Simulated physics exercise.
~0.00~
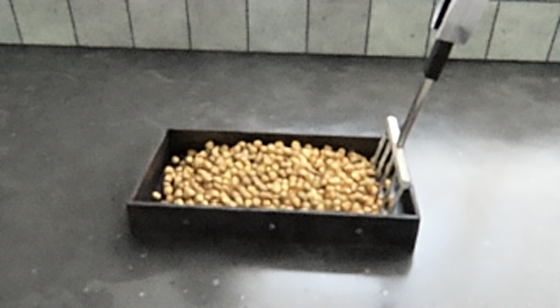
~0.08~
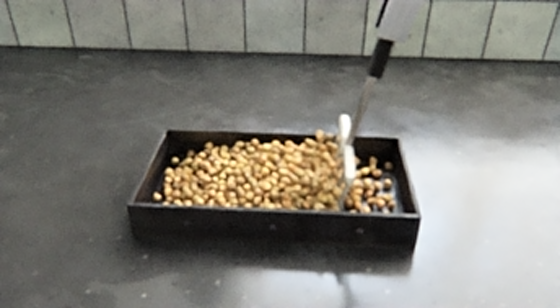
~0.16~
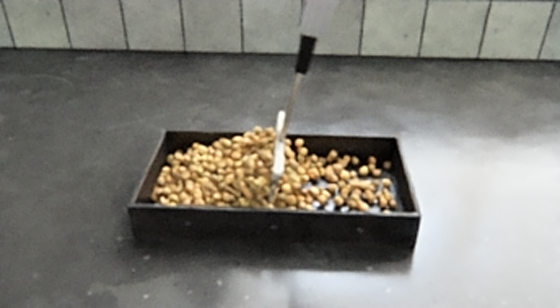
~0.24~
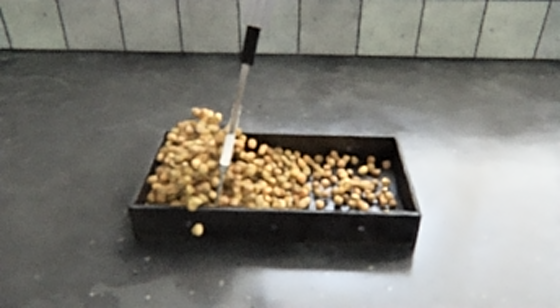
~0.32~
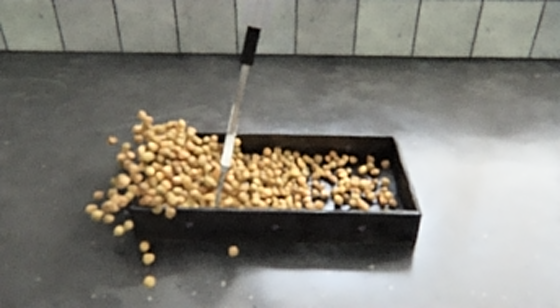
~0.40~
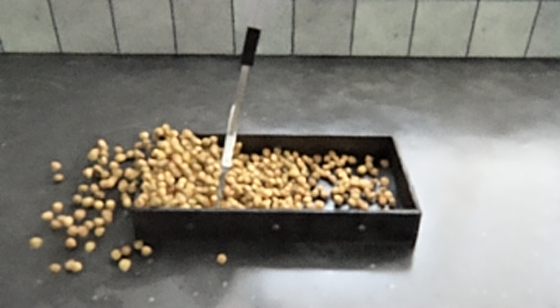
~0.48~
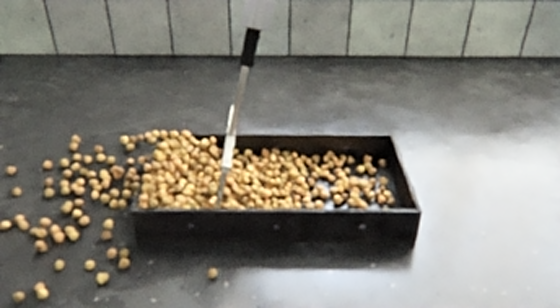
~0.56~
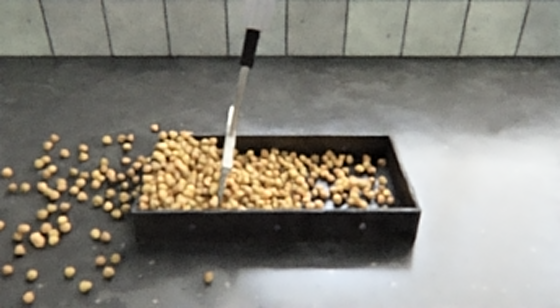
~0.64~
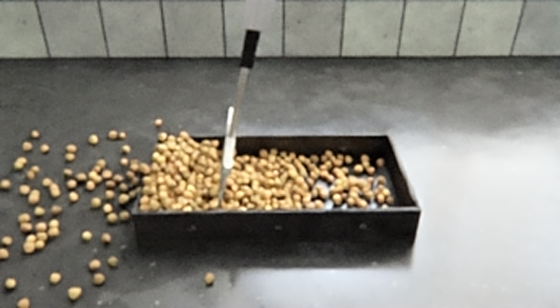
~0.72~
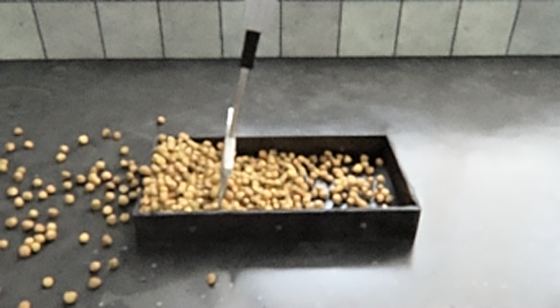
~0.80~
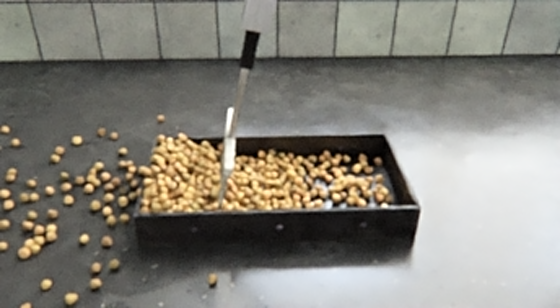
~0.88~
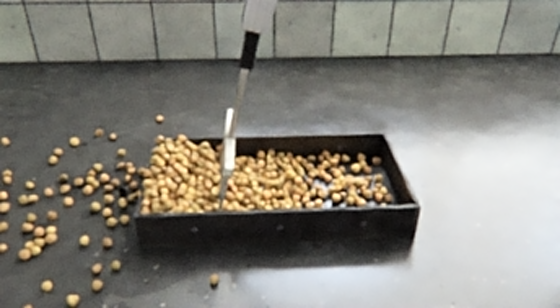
A robot arm dragged a rake leftward through a black tray of dried chickpeas, heaping them up until some spilled over the left end and scattered across the dark table, then held the rake still with most of the chickpeas left in the tray.
